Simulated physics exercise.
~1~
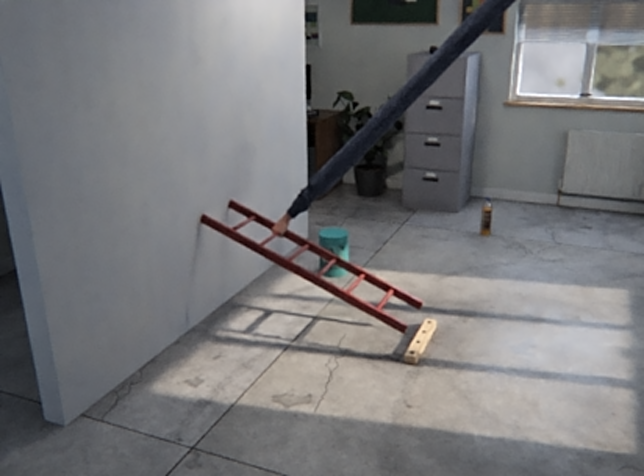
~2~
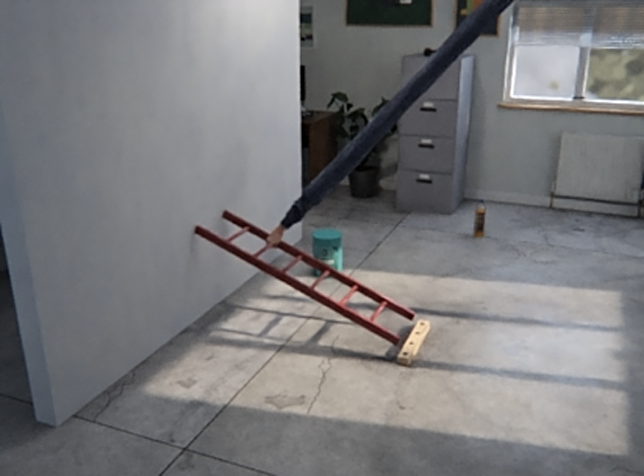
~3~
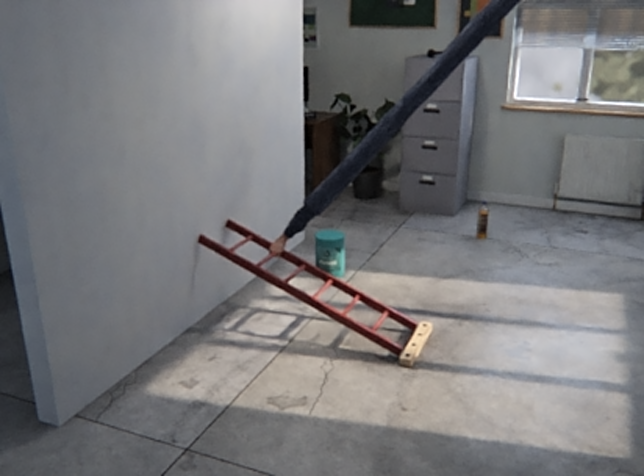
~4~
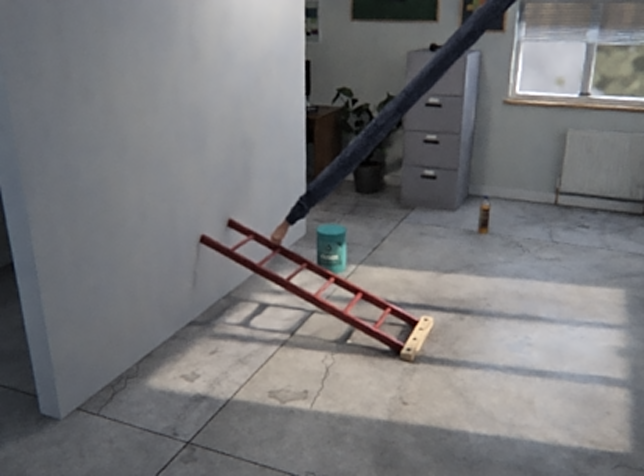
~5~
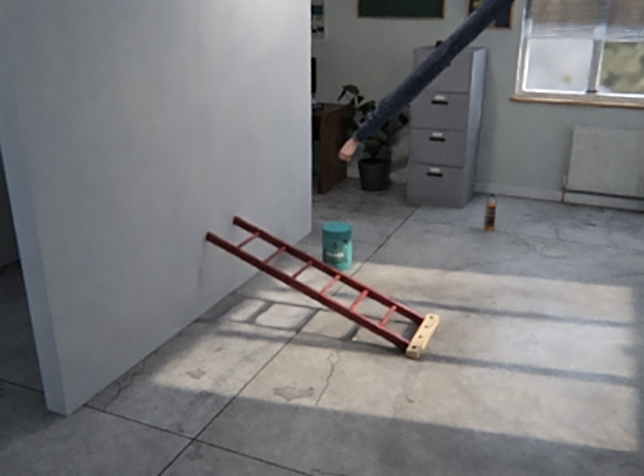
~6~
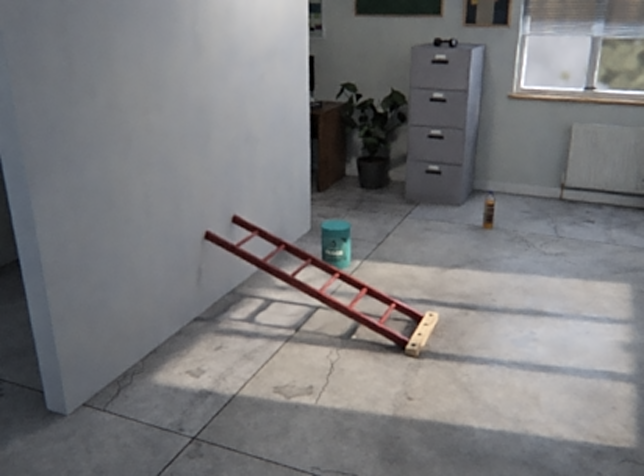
A red ladder slants in the middle of a room with a cracked concrete floor, its top against a pale wall on the left and its foot at a wooden batten. The slightly swaying view looks down past a turquoise pail behind it toward a grey filing cabinet, a plant and a bright window. A dark-sleeved arm reaching from the upper right holds the ladder near its top as it lowers slightly. The hand then lets go and draws back up out of view. The ladder stays leaning on the wall, while the batten and pail remain in place.
